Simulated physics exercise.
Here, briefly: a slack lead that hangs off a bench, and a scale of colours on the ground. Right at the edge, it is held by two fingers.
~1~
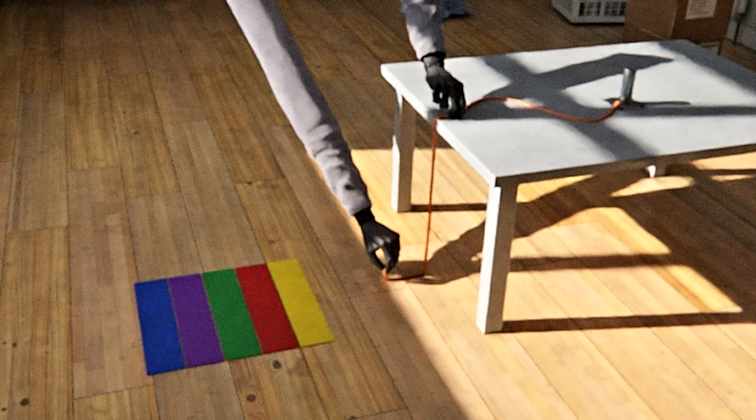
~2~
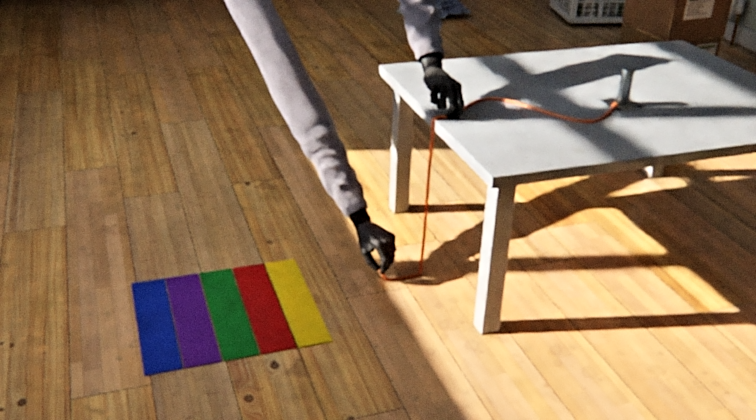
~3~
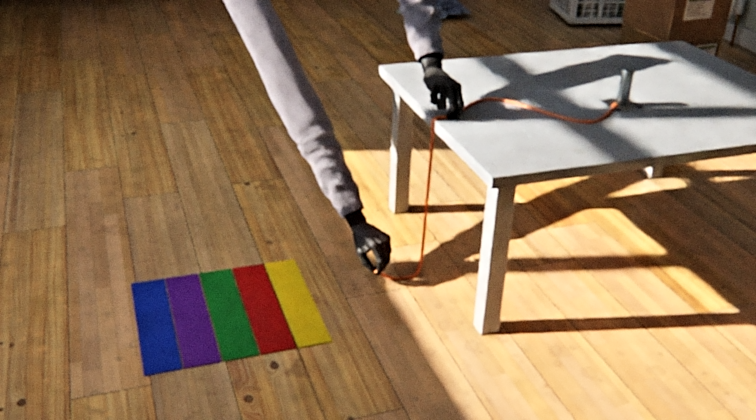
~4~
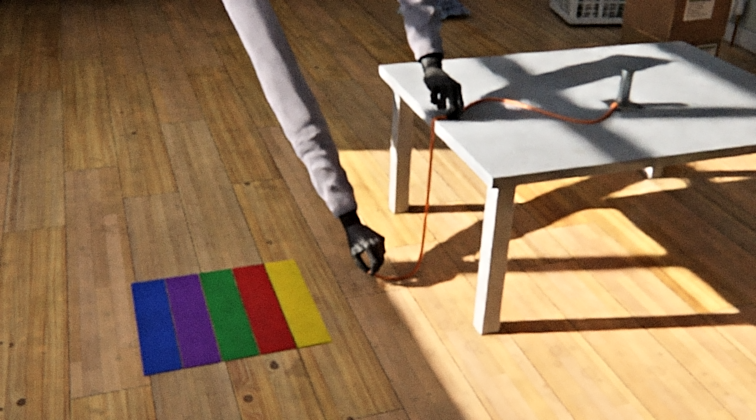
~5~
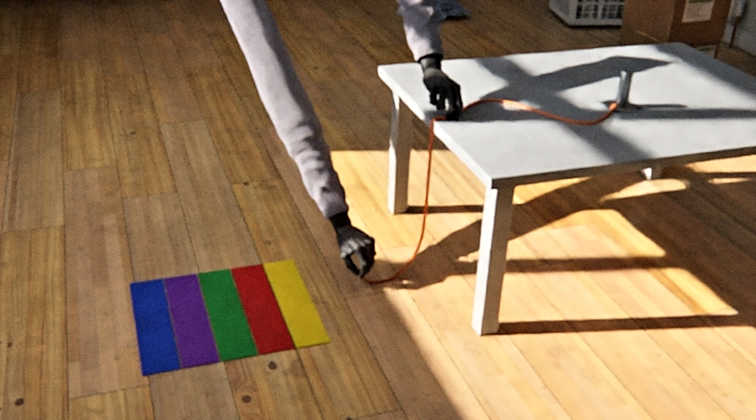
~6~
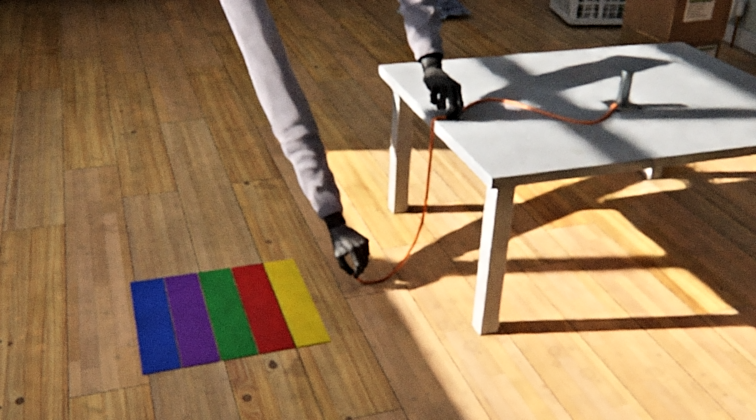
At first, one gloved hand pins an orange cord at the edge of a pale table while another, near the floor, holds its hanging end. The lower hand then moves the end slowly left, a short way toward the yellow side of a striped colour mat, and the hanging cord bows slightly.
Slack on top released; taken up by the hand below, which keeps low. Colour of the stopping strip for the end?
Purple.
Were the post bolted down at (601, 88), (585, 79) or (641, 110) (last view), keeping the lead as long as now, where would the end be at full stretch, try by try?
In order, it comes out close to (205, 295), (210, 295) and (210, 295).
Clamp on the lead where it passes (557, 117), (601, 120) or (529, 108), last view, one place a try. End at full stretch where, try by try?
About (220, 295), (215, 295) and (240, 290).
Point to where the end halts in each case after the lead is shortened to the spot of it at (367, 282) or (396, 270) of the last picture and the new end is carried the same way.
Case by case: Roughly (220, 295), then roughly (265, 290).
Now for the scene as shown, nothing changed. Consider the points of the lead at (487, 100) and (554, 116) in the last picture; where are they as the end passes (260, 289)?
They sit at (454, 117) and (525, 111), in that order.
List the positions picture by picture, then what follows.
In the first frame, end (385, 269); yellow (311, 327); red (275, 333); green (239, 340); purple (202, 347); blue (163, 353).
In the second frame, end (380, 270); lead through (605, 116) (542, 111) (477, 102) (433, 127) (427, 196) (422, 259).
In the third frame, end (376, 271).
In the fourth frame, end (370, 272); lead through (605, 117) (542, 111) (477, 102) (433, 127) (428, 196) (420, 259).
In the fifth frame, end (360, 274).
In the sixth frame, end (354, 274); lead through (605, 117) (541, 112) (476, 102) (433, 127) (427, 196) (404, 260).
Early on, end near (260, 289); over red.
Midway, end near (217, 295); over green.
At the end of the slack, end near (193, 299); over purple. Over purple.
